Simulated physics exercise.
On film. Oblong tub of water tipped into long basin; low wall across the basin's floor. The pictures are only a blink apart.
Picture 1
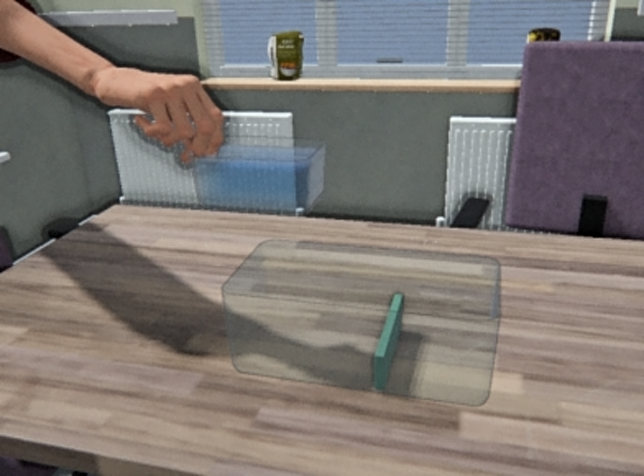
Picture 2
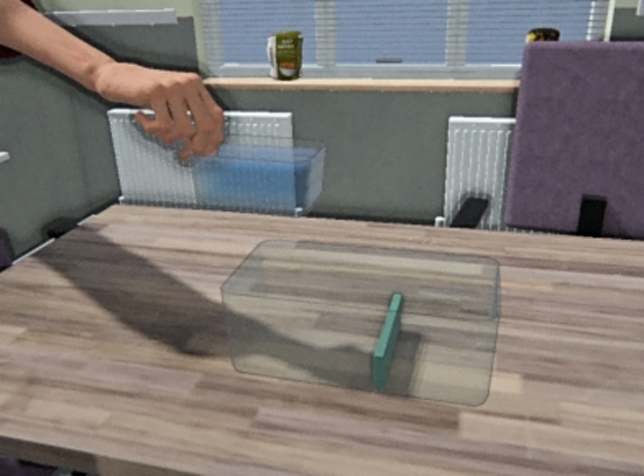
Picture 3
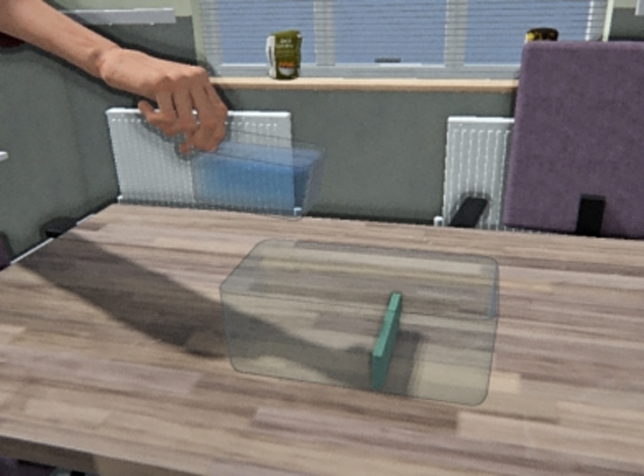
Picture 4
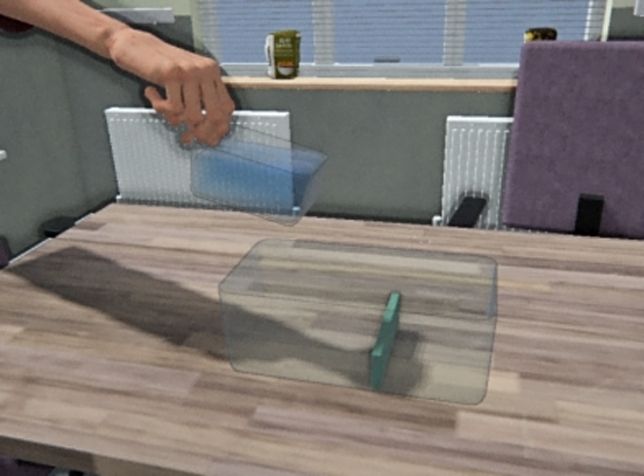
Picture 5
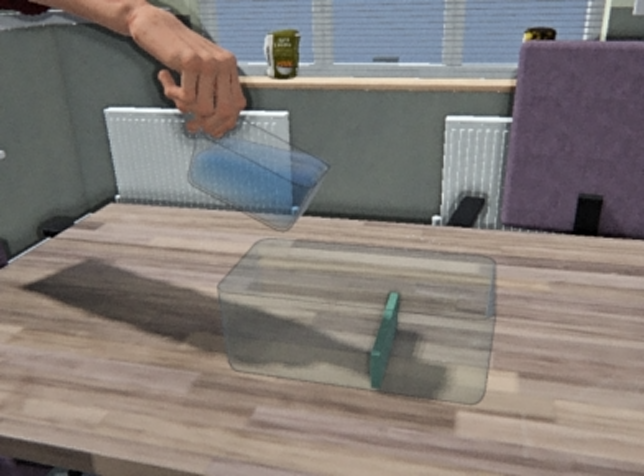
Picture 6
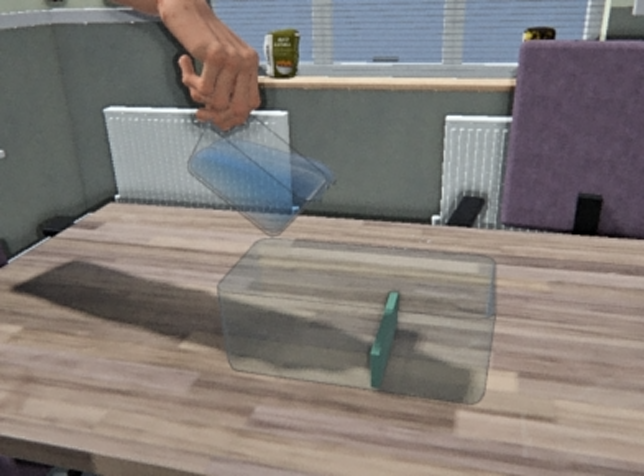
We see a hand holding a clear tub of blue water above a table, beside a long transparent basin with a low green wall inside; the hand tilts the tub rightward, slowly then more steeply, and water reaches its lower edge.
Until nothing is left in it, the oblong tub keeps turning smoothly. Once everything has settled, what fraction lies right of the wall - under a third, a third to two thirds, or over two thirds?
The right side is left with too little to make a third.
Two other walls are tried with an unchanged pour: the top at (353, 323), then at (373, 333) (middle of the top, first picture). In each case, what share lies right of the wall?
First try 55 per cent, second try 35 per cent.
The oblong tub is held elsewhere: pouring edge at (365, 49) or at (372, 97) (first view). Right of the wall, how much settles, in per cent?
Estimate: 65 per cent, then 65 per cent.
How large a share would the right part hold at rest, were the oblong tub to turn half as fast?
Something like 20 percent.
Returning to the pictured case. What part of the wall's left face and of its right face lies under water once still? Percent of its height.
The left reaches some 40 %, the right about 10 %.
A moment on, the oblong tub is tipped right over and 10 per cent is still to pour, 58 is left of the wall and 0 right of it.
Next, the oblong tub is tipped right over and 2 per cent is still to pour, 89 is left of the wall and 2 right of it.
Then the oblong tub is tipped right over and 0 per cent is still to pour, 88 is left of the wall and 8 right of it.
Later the oblong tub is tipped right over and 0 per cent is still to pour, 88 is left of the wall and 9 right of it.
In the end 88 per cent lies left of the wall, 9 right of it and 3 outside.
